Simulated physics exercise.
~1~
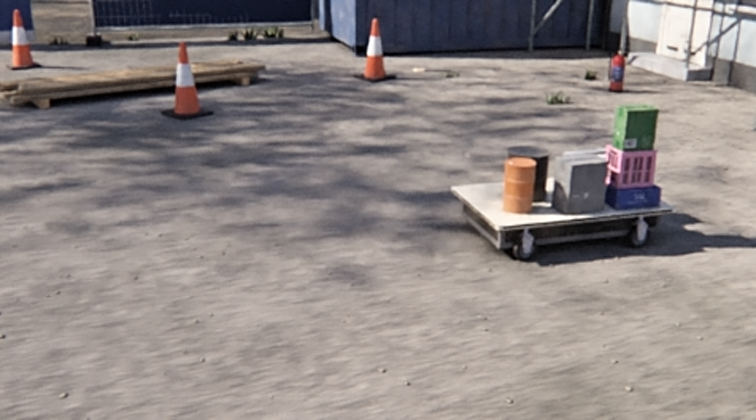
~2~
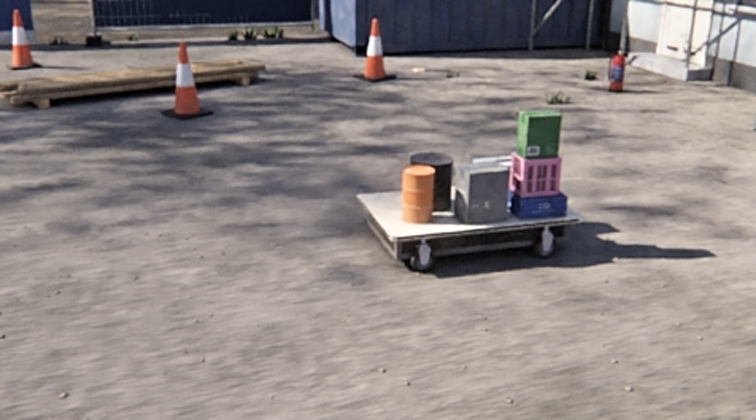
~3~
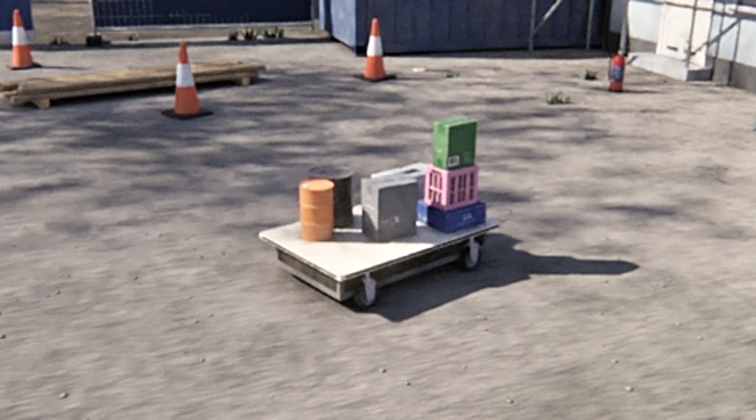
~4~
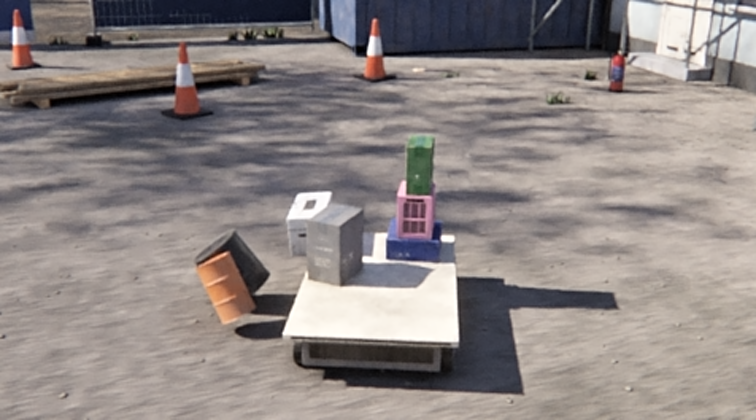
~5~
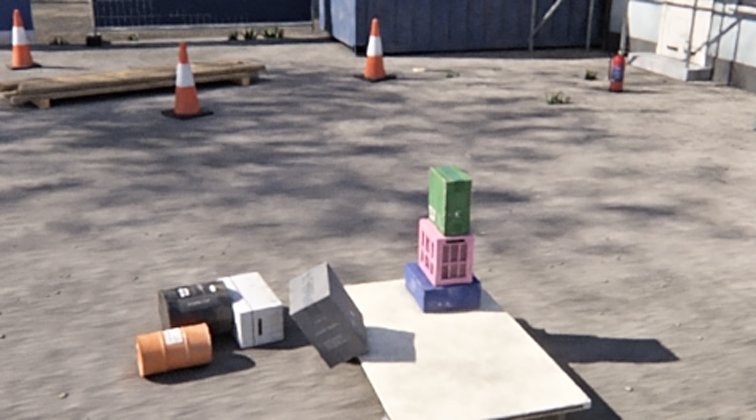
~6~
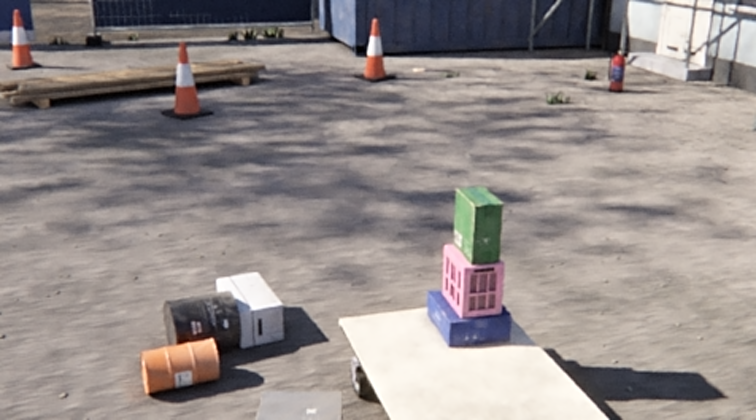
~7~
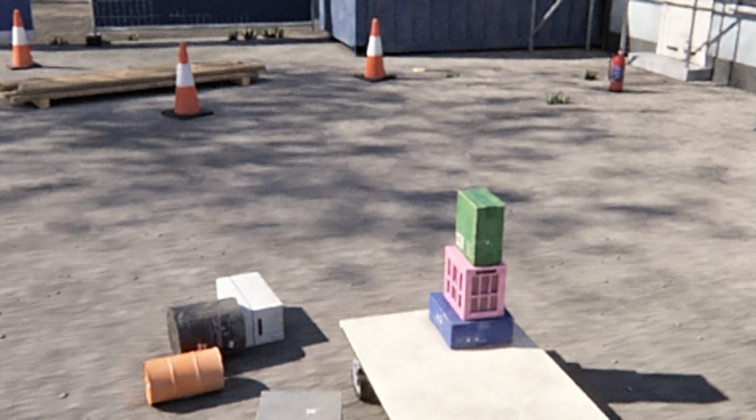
To begin with, a flat cart rolls leftward across a sunlit paved yard, carrying an orange canister, a black pail, a white toolbox, a grey box, and a stack of blue box, pink crate and green box. It then swings around toward the viewer, and the canister and pail tip off its left side, with the white toolbox sliding off too. As the cart comes nearer, the grey box leans over the edge and drops to the ground. The cart stops at the lower right, its stack still upright, while the four fallen items lie to the left.
